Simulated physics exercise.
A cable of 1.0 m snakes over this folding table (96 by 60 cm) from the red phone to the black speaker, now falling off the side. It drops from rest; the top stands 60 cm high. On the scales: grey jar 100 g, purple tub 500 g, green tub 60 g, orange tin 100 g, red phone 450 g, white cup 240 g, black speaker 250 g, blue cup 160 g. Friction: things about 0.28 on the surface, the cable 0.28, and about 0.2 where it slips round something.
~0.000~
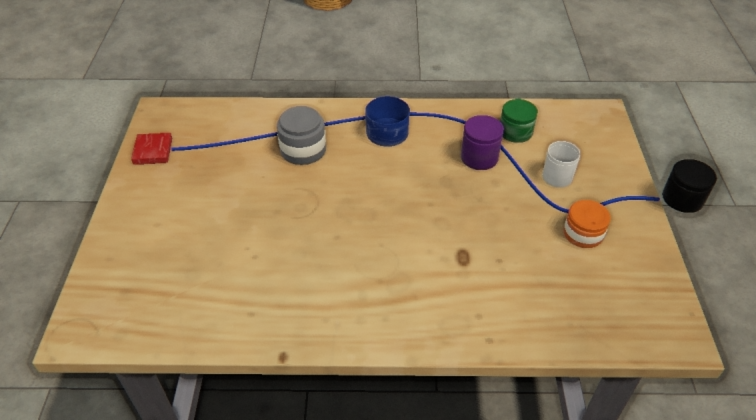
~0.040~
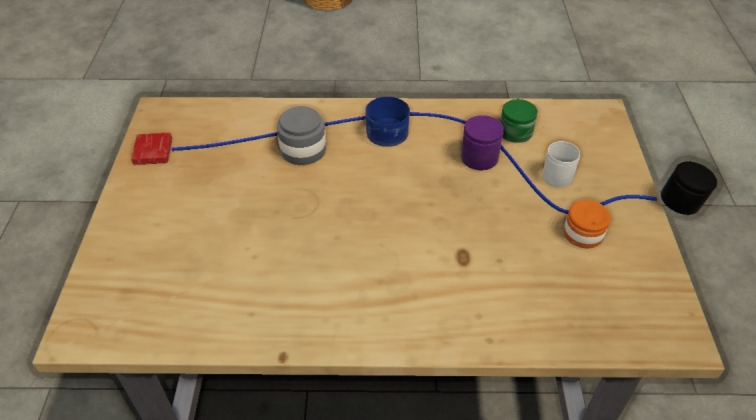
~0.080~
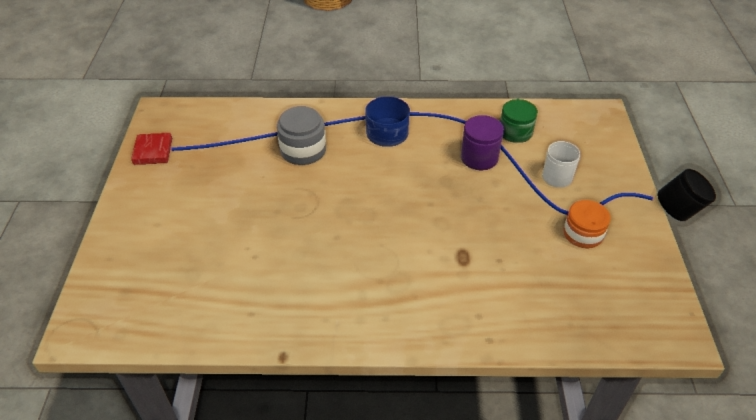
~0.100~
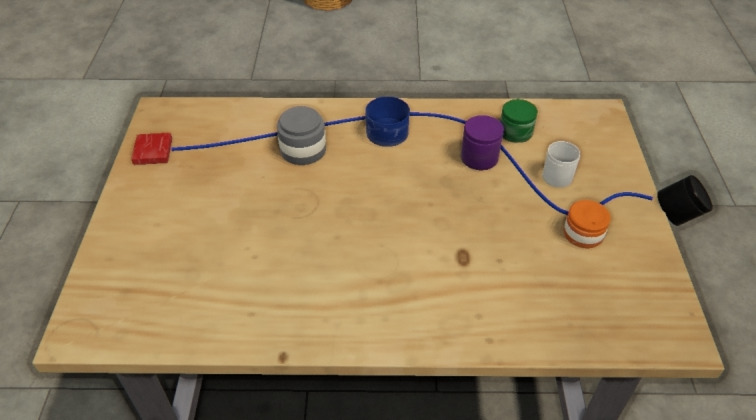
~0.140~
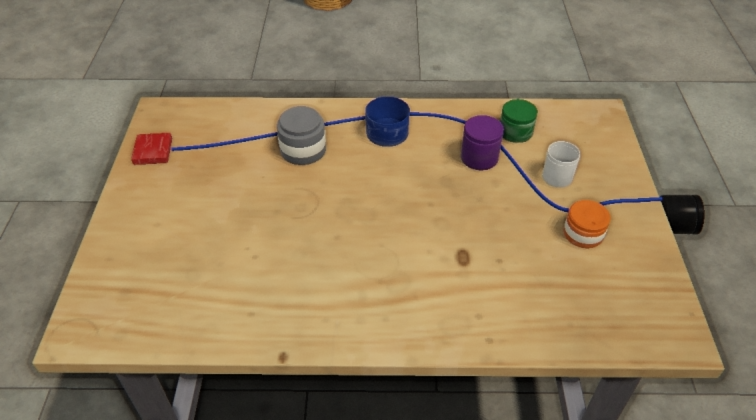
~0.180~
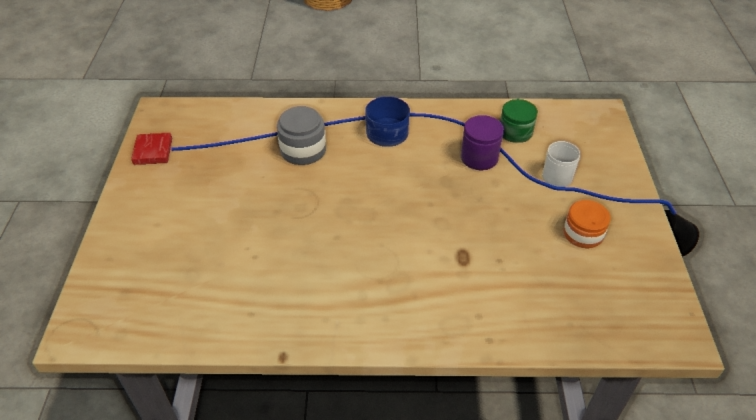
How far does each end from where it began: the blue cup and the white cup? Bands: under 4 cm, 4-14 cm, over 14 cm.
Result: Blue cup shifts a middling way, white cup slides into the middle band.
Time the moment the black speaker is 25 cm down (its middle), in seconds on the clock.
About: 0.55 s.
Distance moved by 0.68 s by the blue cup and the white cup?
Blue cup 10 cm, white cup 8 cm.
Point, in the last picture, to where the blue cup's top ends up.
At about (385, 151).
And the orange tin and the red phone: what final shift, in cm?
About: Orange tin 0 cm, red phone 25 cm.
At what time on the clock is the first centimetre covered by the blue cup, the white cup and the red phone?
Blue cup 0.24 s, white cup 0.24 s, red phone 0.26 s.
After 0.4 s, the cable's tail end at (200, 144); blue cup 10 cm off its start, white cup 9 cm off its start, black speaker over the edge.
After 0.7 s, the cable's tail end at (217, 144); blue cup 11 cm off its start, white cup 9 cm off its start, black speaker over the edge.
After 0.9 s, the cable's tail end at (240, 143); blue cup 11 cm off its start at (385, 151), white cup 9 cm off its start at (585, 124), red phone 12 cm off its start at (220, 139).
After 1.2 s, the cable's tail end at (262, 142); blue cup 11 cm off its start, white cup 9 cm off its start, red phone 16 cm off its start.
After 2.4 s, the cable's tail end at (301, 142); blue cup 11 cm off its start at (385, 151), white cup 9 cm off its start at (585, 124), red phone 24 cm off its start at (282, 136), black speaker over the edge.
